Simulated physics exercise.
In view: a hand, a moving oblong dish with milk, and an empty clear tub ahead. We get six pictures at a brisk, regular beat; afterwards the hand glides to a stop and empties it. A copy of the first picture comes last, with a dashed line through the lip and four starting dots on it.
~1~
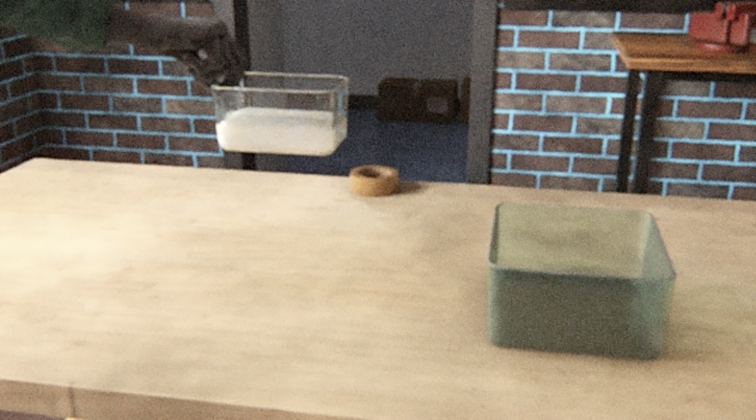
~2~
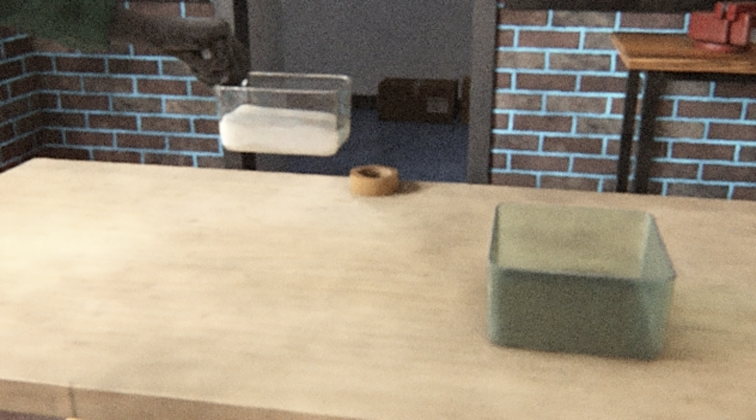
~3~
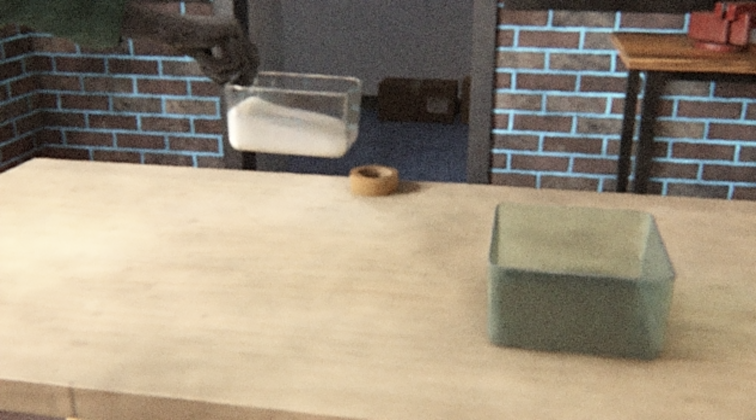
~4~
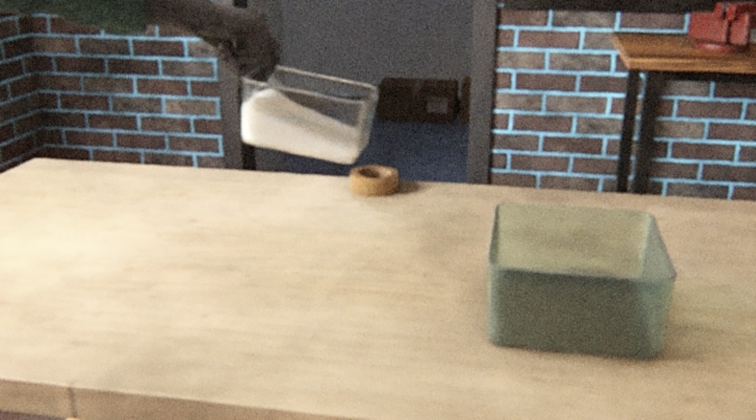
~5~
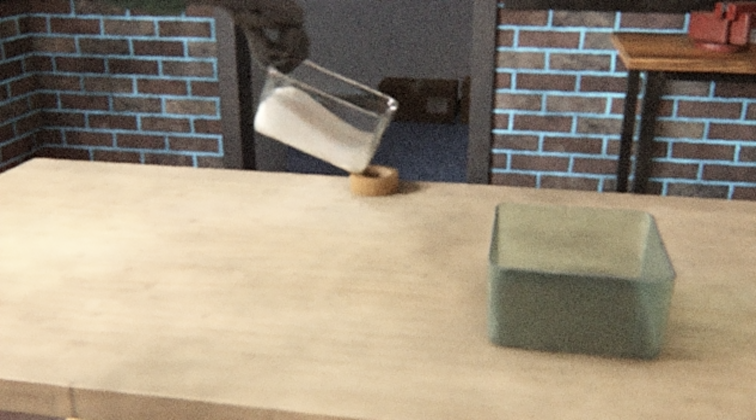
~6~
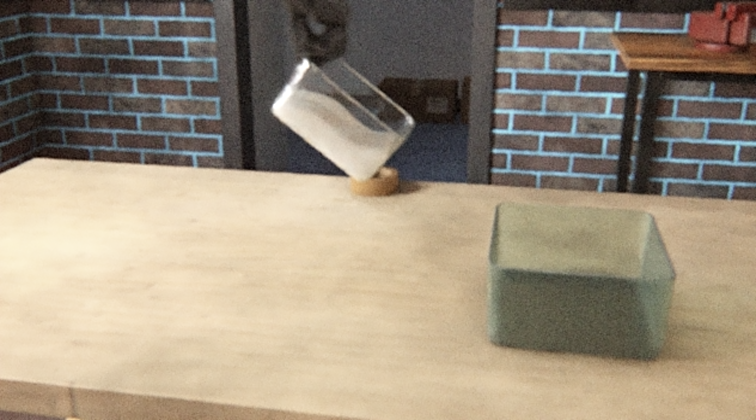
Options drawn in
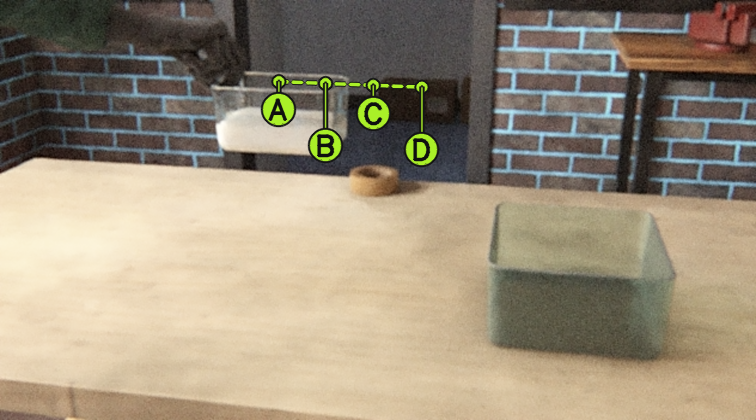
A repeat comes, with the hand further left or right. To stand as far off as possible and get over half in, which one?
Dot C just does it.
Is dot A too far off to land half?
Yes, that goes wrong.
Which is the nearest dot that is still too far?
It is B.
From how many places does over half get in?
Two of the four.
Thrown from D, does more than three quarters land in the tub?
Yes.
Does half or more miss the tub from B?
Yes, that goes wrong.
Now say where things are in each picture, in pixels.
Upright, lip at (340, 84); tub from (486, 340) to (661, 356); nothing has left yet.
Upright, lip at (343, 84); nothing has left yet.
Upright, lip at (354, 86); nothing has left yet.
Tipped about 9°, lip at (371, 95); nothing has left yet.
Tipped about 21°, lip at (392, 109); nothing has left yet.
Tipped about 37°, lip at (409, 129); nothing has left yet.
On the marked copy, A at (278, 81); B at (325, 83); C at (373, 85); D at (421, 87).
Choosing A, about 0 % lands in the tub, 99 % falls short.
Choosing B, about 32 % lands in the tub, 64 % falls short and 4 % goes beside or beyond.
Choosing C, about 69 % lands in the tub, 21 % falls short and 9 % goes beside or beyond.
Choosing D, about 89 % lands in the tub, 8 % falls short and 4 % goes beside or beyond.
